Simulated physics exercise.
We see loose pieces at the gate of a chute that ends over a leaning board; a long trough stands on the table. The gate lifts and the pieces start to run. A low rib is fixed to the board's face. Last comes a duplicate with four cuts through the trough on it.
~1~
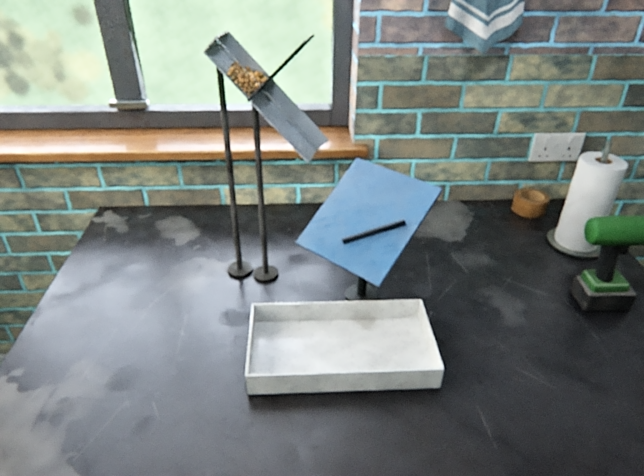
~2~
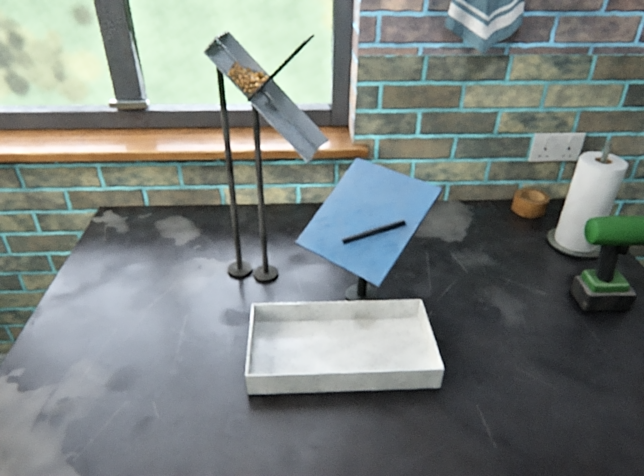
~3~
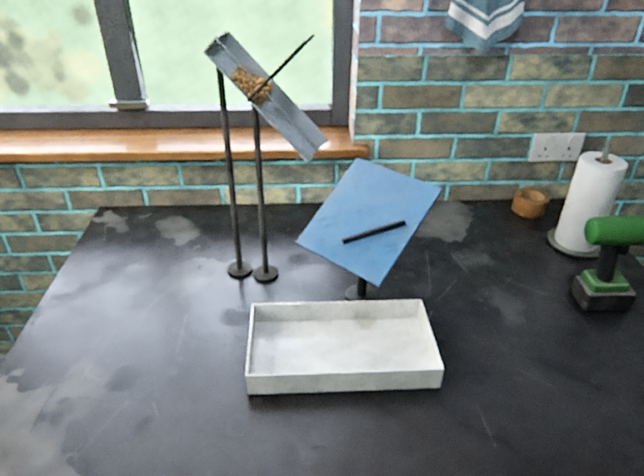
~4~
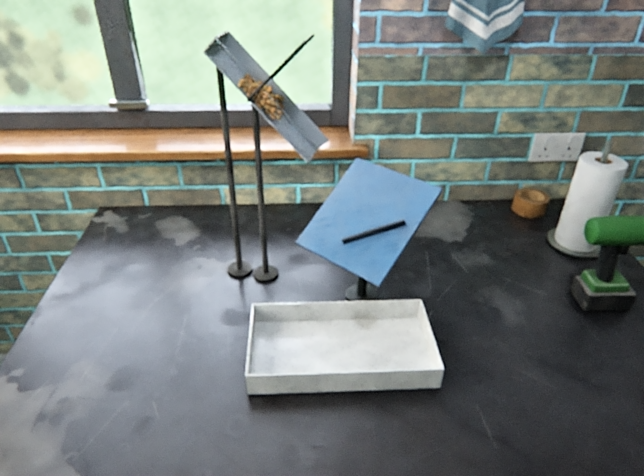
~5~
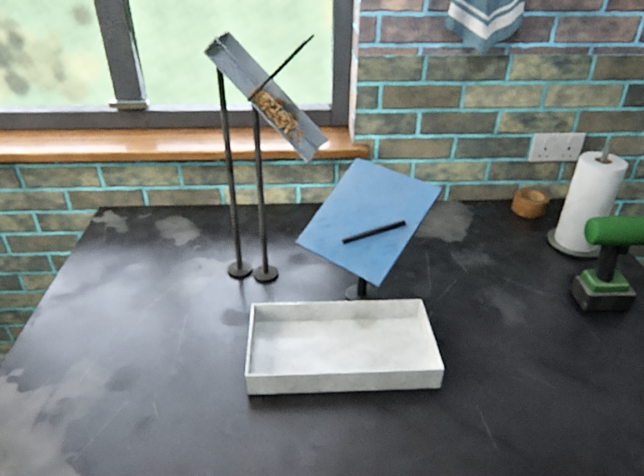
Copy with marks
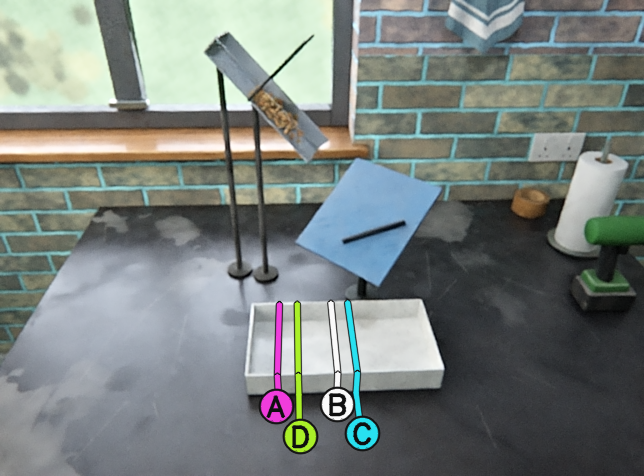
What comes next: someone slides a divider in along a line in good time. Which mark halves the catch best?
D works best here.
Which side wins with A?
Right.
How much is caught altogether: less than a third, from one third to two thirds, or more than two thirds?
About that: From one third to two thirds.
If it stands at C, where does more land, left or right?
Left.
On the marked copy, line A crosses the front rim at (277, 374); line B crosses the front rim at (337, 372); line C crosses the front rim at (357, 372); line D crosses the front rim at (298, 374).
If A is chosen, of what is caught, a small part on the left of the divider, most on the right.
If B is chosen, of what is caught, most on the left of the divider, about a quarter on the right.
If C is chosen, of what is caught, most on the left of the divider, a small part on the right.
If D is chosen, of what is caught, about half on the left of the divider, about half on the right.
